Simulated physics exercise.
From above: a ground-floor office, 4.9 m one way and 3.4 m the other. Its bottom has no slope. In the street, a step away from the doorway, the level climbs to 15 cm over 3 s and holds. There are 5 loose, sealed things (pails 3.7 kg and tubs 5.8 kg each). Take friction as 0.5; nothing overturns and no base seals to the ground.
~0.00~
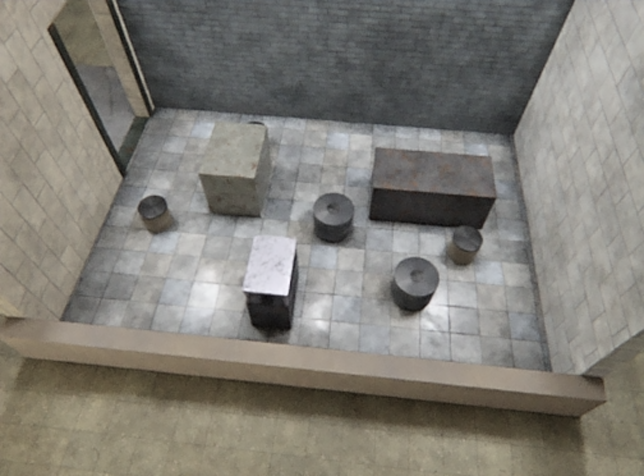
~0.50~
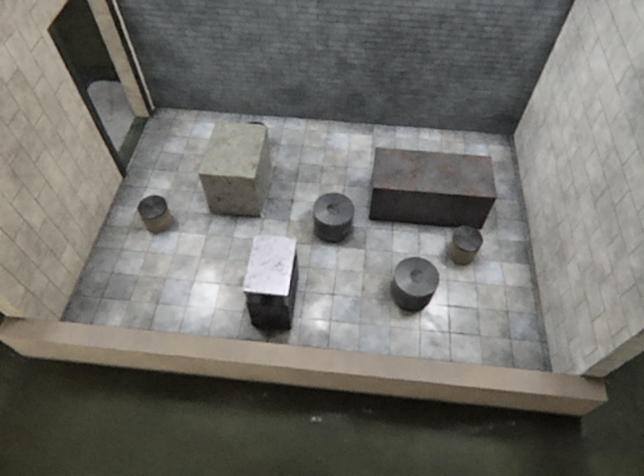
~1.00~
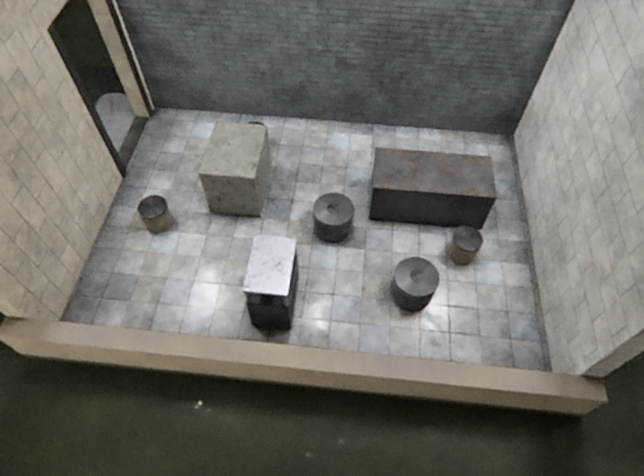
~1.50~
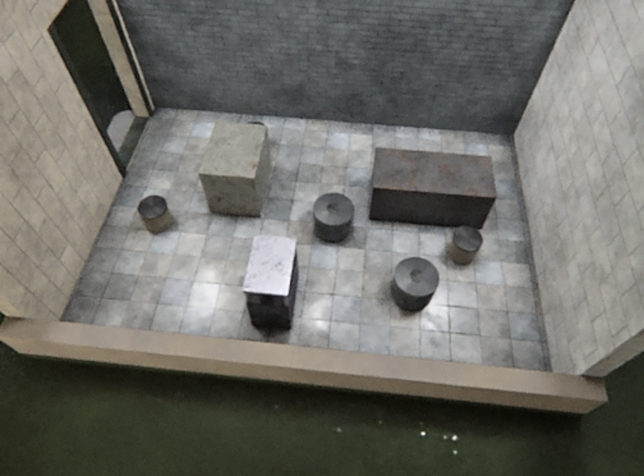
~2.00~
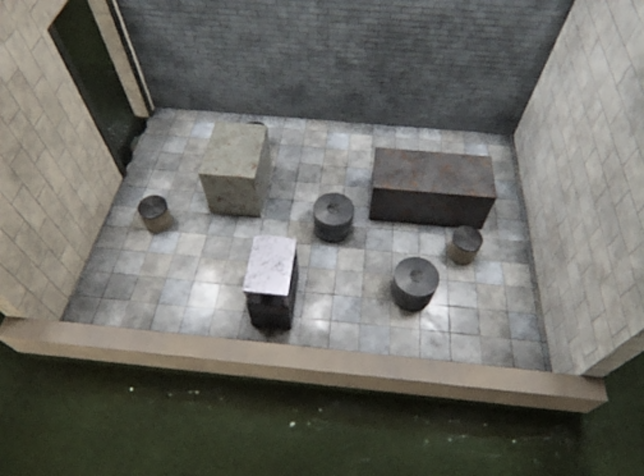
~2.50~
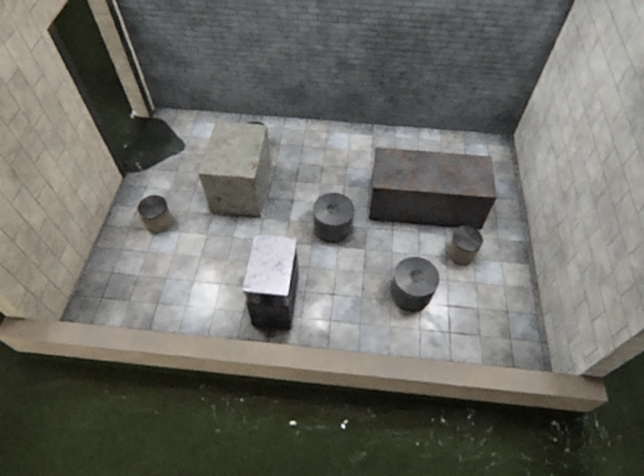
A tiled room with blocks and round containers stayed still while dark, greenish water covered the ground outside, then crept through the doorway at the left and spread a small patch onto the floor.
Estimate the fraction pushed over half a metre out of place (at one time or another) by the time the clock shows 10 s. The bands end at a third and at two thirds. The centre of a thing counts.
It is not even a third.
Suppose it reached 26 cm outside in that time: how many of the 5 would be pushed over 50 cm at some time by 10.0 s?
Then 3.
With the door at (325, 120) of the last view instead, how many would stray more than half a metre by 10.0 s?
In that case 1 of them.
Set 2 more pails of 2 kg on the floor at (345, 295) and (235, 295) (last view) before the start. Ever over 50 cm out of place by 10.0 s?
In turn: Short of it, past it.
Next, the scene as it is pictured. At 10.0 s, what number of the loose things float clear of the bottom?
At that moment 1.
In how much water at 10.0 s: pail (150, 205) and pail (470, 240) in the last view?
Roughly 4 and 2 cm.
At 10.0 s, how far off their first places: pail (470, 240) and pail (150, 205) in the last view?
In that order: 0 cm, 5 cm.
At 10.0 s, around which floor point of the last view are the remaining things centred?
At about (372, 234).
After 3.5 s 0 of 5 are over 50 cm from their spots; 0 afloat.
After 4.5 s 1 of 5 are over 50 cm from their spots; 0 afloat.
After 7.0 s 1 of 5 are over 50 cm from their spots; 0 afloat.
After 10.0 s 1 of 5 are over 50 cm from their spots, and 1 have been at some point; 1 afloat.
